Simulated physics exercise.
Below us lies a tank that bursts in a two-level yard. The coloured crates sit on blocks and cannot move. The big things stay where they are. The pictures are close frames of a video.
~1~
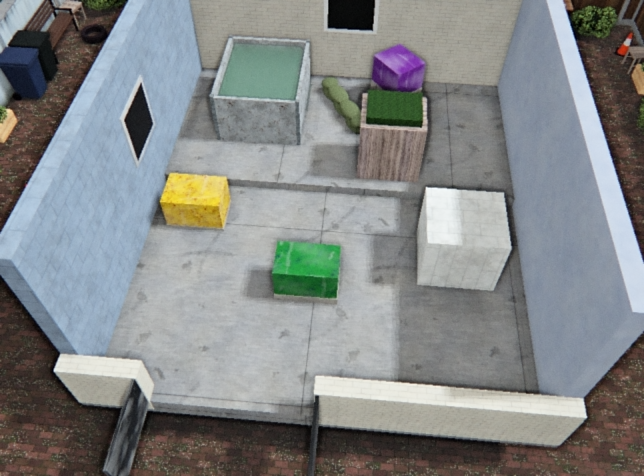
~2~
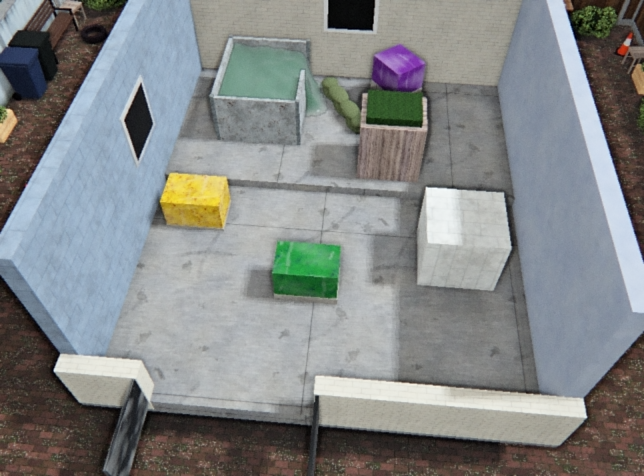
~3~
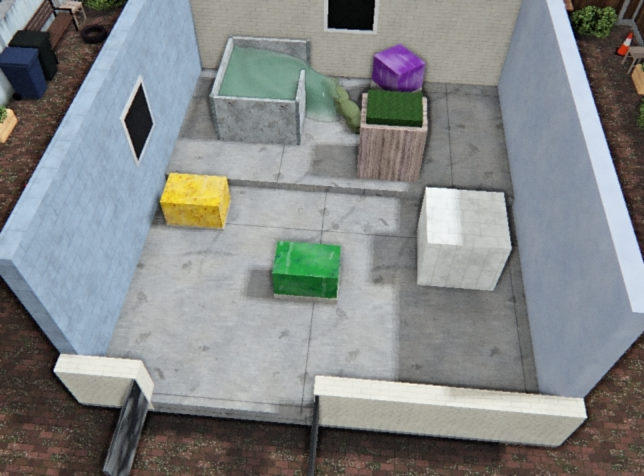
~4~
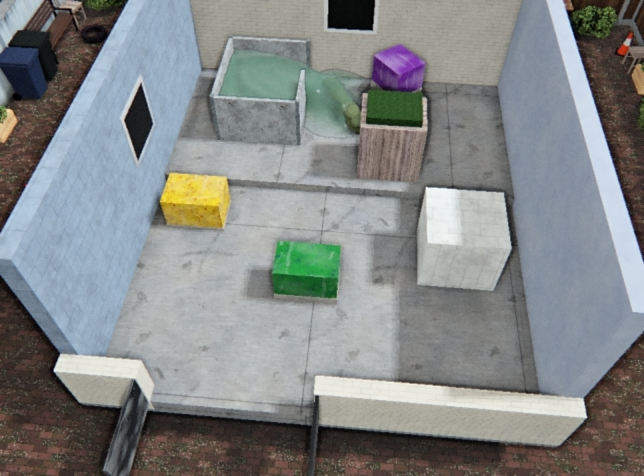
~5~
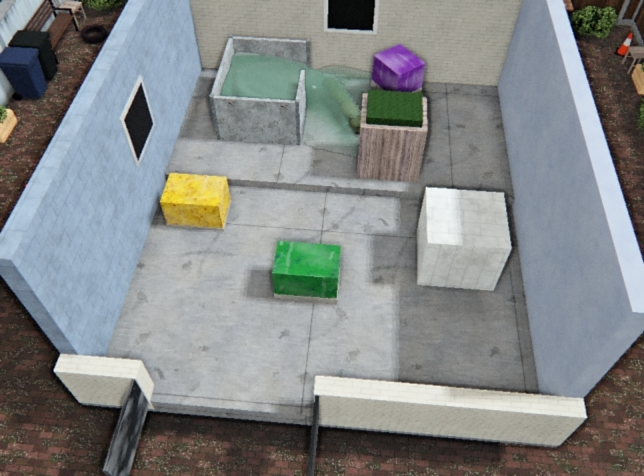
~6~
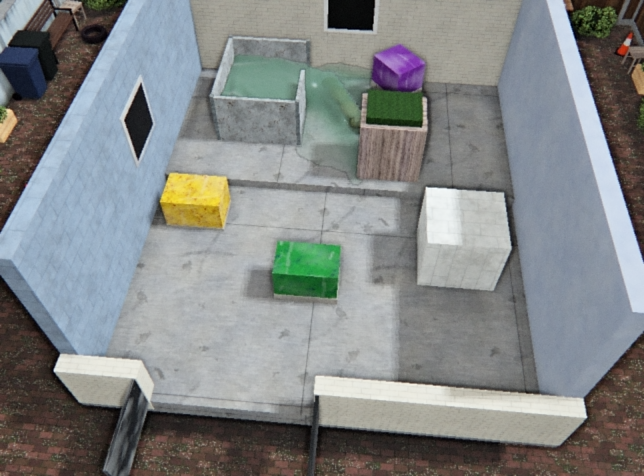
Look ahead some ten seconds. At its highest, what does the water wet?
One by one: The yellow crate gets wet; the green crate gets wet; the purple crate gets wet.
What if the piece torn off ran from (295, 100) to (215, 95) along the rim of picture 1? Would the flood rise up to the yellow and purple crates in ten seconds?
One by one: Yellow crate ends up wet, purple crate keeps dry.
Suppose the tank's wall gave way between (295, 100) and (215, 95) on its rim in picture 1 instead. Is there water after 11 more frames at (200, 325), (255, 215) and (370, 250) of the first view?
In that order: Covered, under water, flooded.
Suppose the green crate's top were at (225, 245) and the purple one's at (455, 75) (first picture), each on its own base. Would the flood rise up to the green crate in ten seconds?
One by one: The green crate is spared.
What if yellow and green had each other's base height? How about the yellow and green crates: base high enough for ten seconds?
My reading: Yellow crate is safe, green crate takes water.
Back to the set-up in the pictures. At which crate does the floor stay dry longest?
The crate marked yellow.
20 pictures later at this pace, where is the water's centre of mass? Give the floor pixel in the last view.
Near (340, 148).
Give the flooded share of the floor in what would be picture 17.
Some 45 per cent.
A moment on, water covers 25 % of the floor; the yellow crate not reached, the green crate water round its plinth, the purple crate water round its plinth.
Next, water covers 45 % of the floor; the yellow crate not reached, the green crate water round its plinth, the purple crate water round its plinth.
Then, water covers 65 % of the floor; the yellow crate water round its plinth, the green crate water round its plinth, the purple crate water round its plinth.
Later, water covers 85 % of the floor; the yellow crate water round its plinth, the green crate water round its plinth, the purple crate water round its plinth.
In the end, water covers 95 % of the floor; the yellow crate was topped, the green crate was topped, the purple crate was topped.
